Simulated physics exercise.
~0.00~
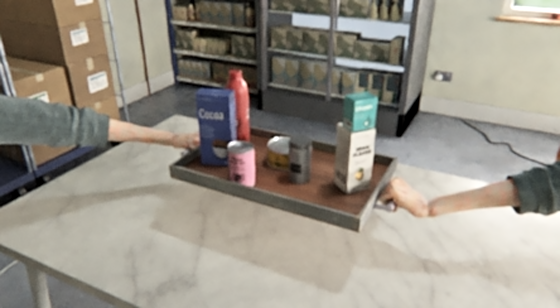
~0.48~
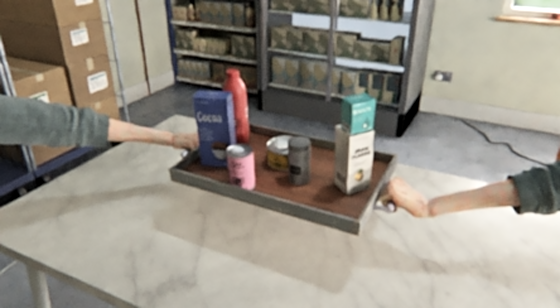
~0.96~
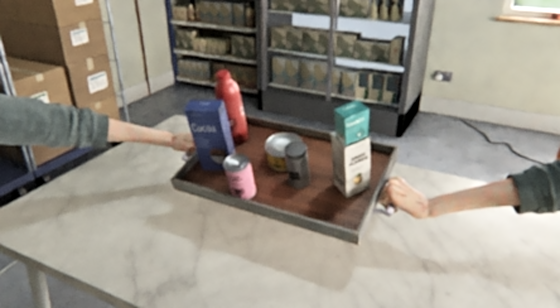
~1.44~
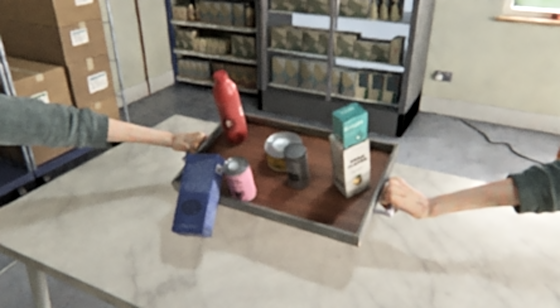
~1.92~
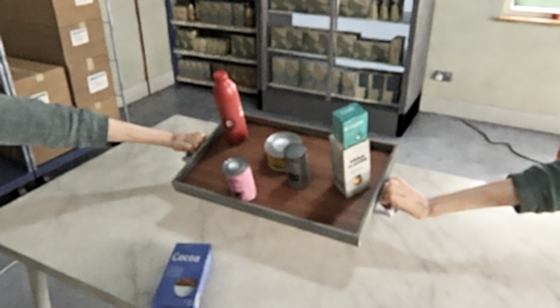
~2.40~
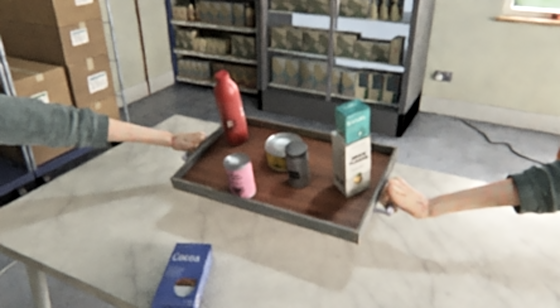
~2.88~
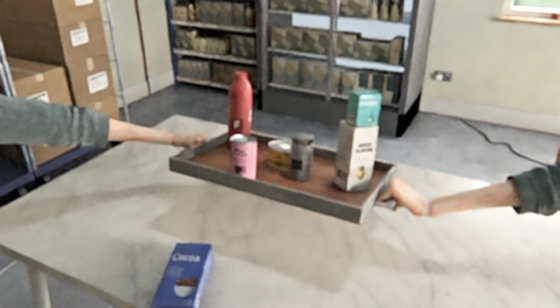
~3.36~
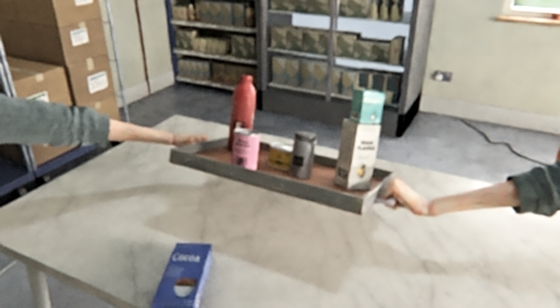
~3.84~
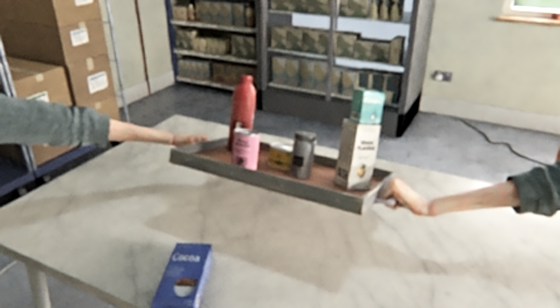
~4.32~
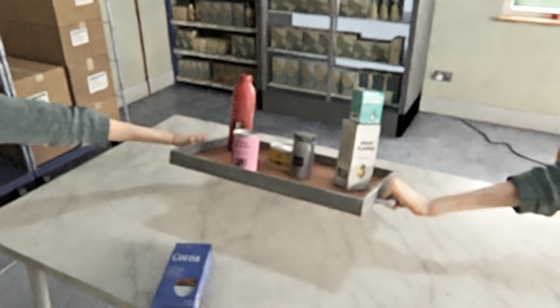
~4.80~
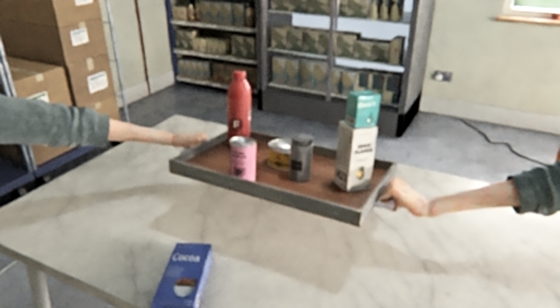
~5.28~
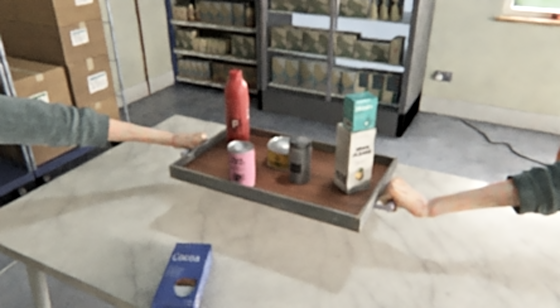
Above a marble table, two hands tilt a tray, toppling the cocoa packet off before levelling it.
